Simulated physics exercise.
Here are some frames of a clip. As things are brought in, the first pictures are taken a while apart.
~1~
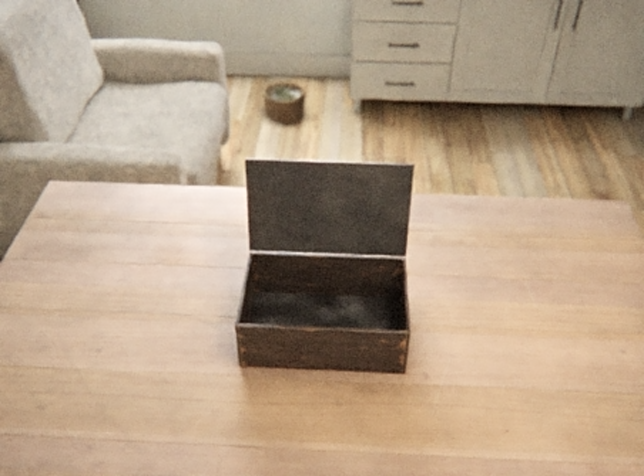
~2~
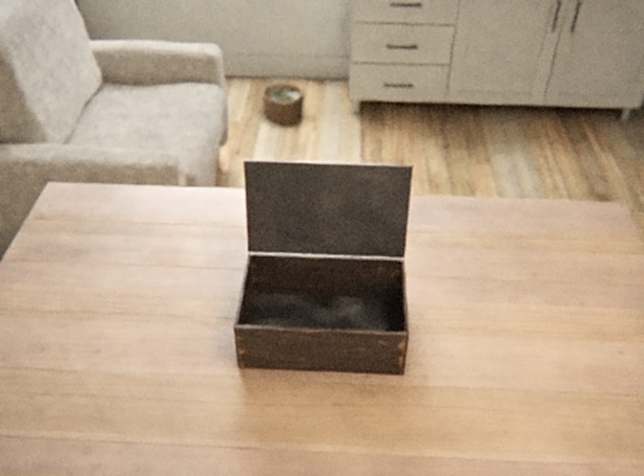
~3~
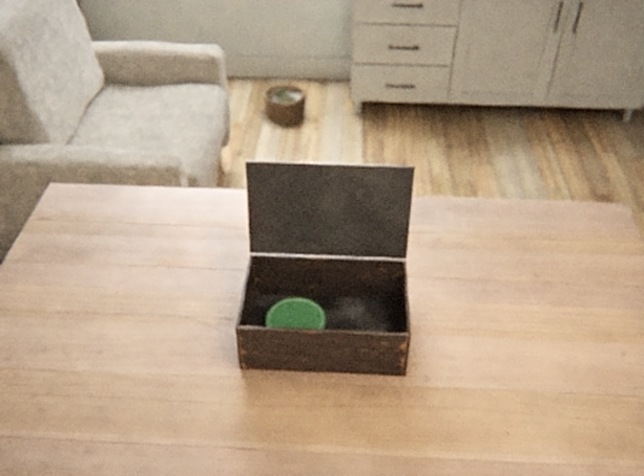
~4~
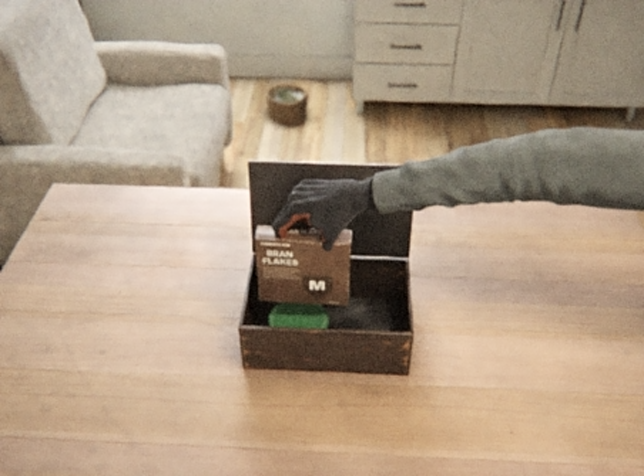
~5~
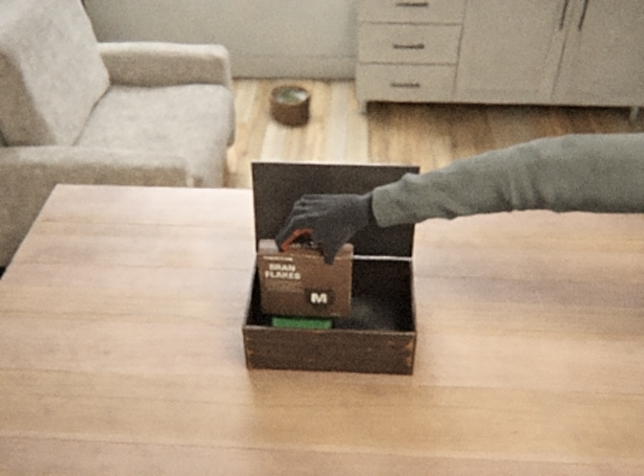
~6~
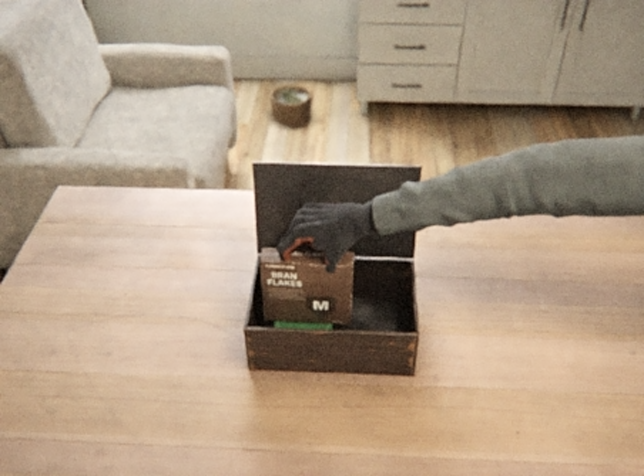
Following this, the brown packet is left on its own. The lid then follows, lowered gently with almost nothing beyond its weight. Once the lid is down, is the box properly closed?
No, the lid is still ajar.
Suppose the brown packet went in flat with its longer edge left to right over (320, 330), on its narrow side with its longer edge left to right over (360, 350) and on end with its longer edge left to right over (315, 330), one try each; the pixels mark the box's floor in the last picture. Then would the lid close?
In the first case it shuts; in the second case it stays open; in the third case it stays open.
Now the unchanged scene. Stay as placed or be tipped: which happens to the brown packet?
Once everything settles, it ends up at a slant.
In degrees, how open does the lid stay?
Roughly 12 degrees above the rim.
Then, 1.30 s on from there, lid 79° above the rim.
Then, 1.90 s on from there, lid 38° above the rim; brown packet turned 17° from how it was put near (307, 296).
Then, 2.20 s on from there, lid 12° above the rim; brown packet turned 74° from how it was put near (305, 318).
In the end, lid 12° above the rim; toppled in the box, brown packet; green tub unmoved. At the end, from the last picture's camera, brown packet near (305, 318).
